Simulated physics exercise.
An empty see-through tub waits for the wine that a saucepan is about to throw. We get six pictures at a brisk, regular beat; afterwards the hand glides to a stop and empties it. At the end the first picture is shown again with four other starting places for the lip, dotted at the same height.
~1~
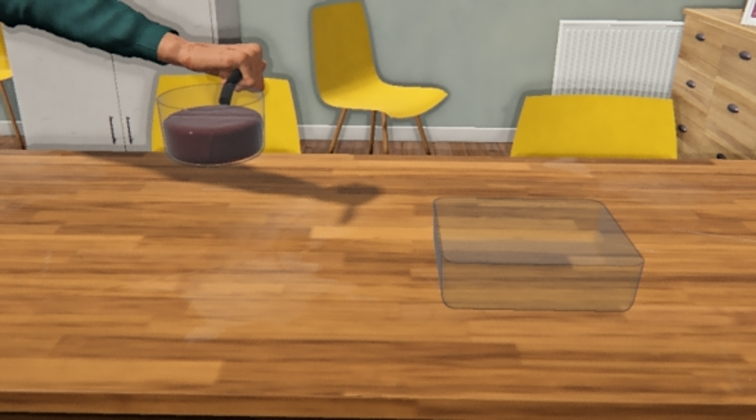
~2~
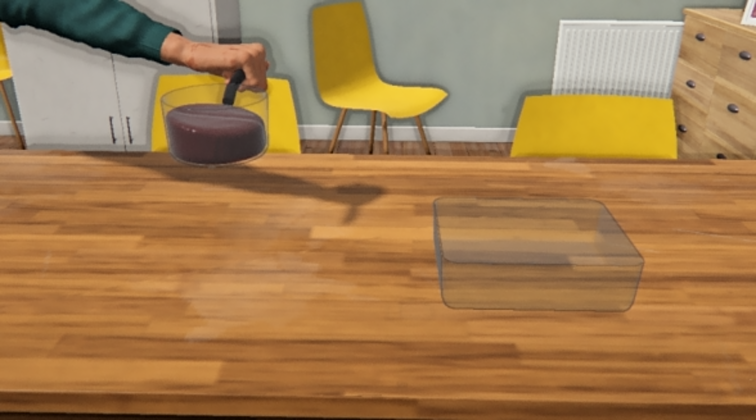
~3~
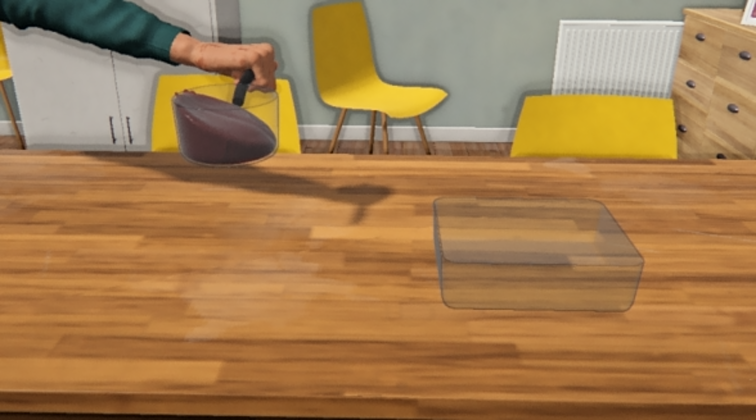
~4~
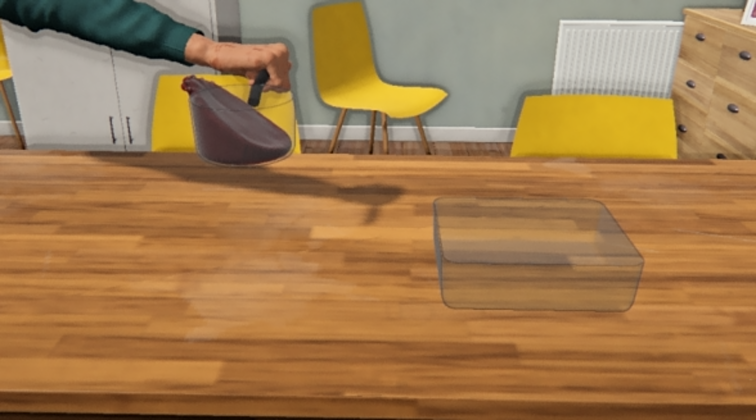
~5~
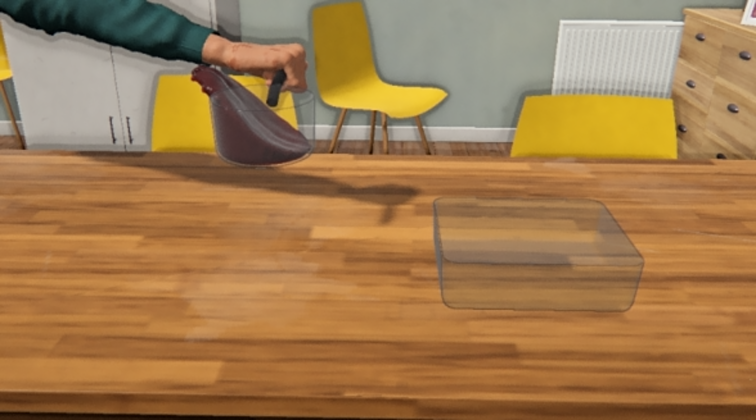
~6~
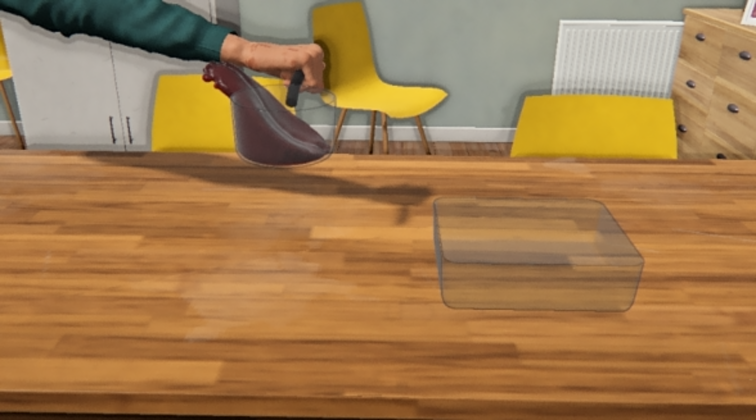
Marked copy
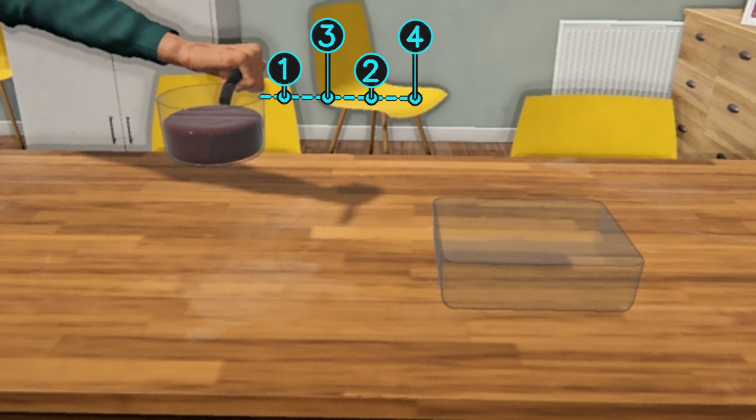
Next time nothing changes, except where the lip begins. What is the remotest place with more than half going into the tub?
3.
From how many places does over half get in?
Three of them.
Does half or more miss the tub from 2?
No, not at all.
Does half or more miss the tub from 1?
Yes, that goes wrong.
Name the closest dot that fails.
That is dot 1.
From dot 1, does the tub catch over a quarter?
Yes, clearly.
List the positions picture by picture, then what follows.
Upright, lip at (261, 96); tub from (441, 304) to (632, 308); nothing has left yet.
Upright, lip at (265, 96); nothing has left yet.
Upright, lip at (275, 96); nothing has left yet.
Upright, lip at (292, 96); wine is over the rim, down to (206, 95).
Upright, lip at (312, 97); wine is over the rim, down to (214, 95).
Upright, lip at (334, 98); wine is over the rim, down to (246, 95).
On the marked copy, 1 at (284, 96); 2 at (371, 98); 3 at (327, 97); 4 at (415, 98).
With 1, about 36 % lands in the tub, 56 % falls short and 8 % goes beside or beyond.
With 2, about 80 % lands in the tub, 11 % falls short and 8 % goes beside or beyond.
With 3, about 76 % lands in the tub, 16 % falls short and 9 % goes beside or beyond.
With 4, about 67 % lands in the tub, 10 % falls short and 23 % goes beside or beyond.
